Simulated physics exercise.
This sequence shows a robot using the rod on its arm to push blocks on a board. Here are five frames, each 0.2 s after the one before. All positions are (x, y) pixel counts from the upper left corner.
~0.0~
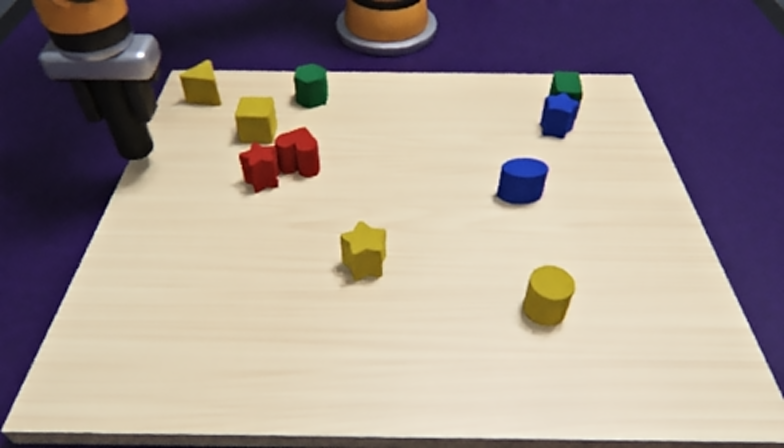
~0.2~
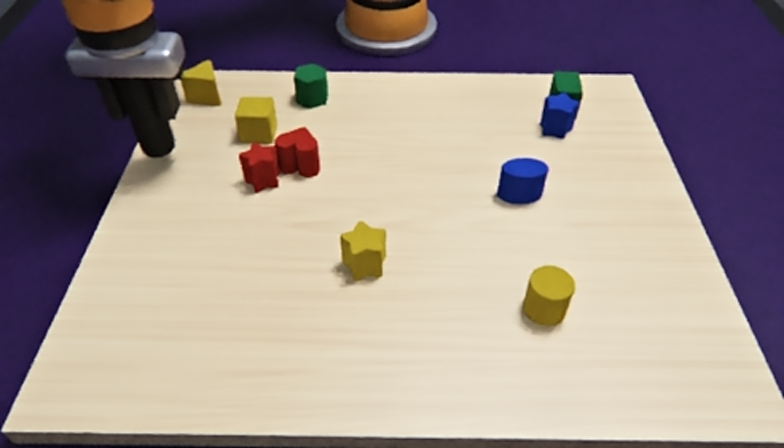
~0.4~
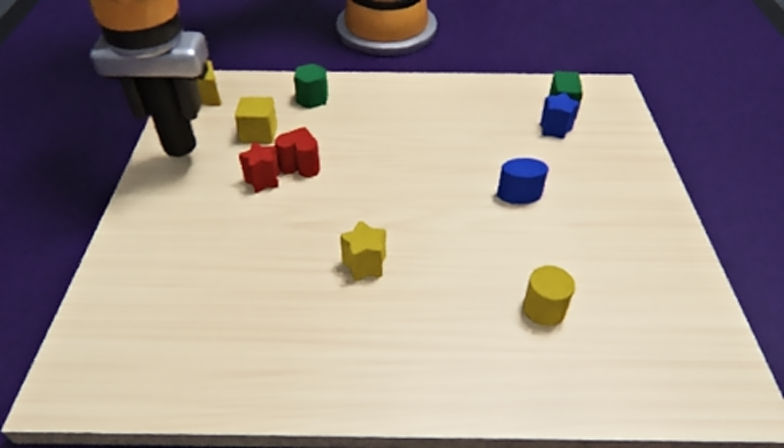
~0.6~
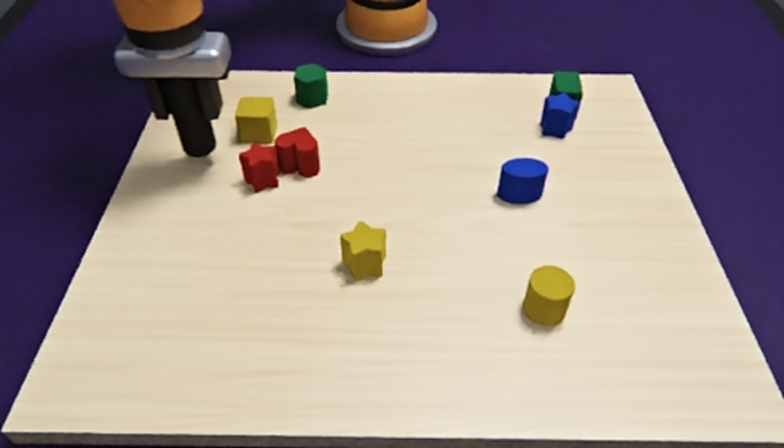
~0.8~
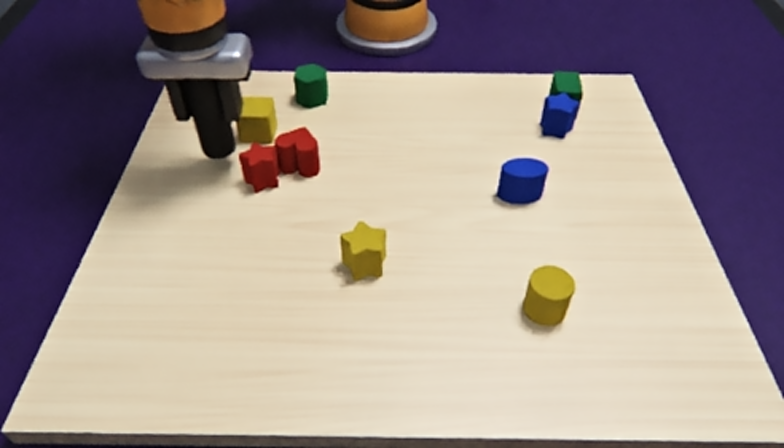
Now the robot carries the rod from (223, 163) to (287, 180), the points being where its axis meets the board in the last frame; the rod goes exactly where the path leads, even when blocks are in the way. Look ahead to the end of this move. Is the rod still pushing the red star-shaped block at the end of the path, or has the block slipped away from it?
I'm fairly sure the red star-shaped block rides along ahead of the rod to the very end.
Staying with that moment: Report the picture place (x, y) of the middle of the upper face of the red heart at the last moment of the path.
The middle of its upper face will lie at (318, 137).
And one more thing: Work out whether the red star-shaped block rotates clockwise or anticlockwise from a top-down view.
Clockwise, from overhead.
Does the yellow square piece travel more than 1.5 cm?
I expect not.
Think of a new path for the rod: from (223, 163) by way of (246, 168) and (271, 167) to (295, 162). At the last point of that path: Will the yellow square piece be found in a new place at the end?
Going by the path, no.
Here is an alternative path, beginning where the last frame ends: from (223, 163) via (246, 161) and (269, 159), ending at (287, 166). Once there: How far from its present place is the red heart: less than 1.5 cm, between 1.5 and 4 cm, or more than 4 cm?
It is going to finish 1.5 to 4 cm from where it is now.
The first path, step by step. Halfway along, rod (253, 158); red star-shaped block (271, 158).
At the end, rod (285, 167); yellow square piece in place; red star-shaped block (298, 170), turned 25° clockwise; red heart (318, 137), turned 30° anticlockwise.
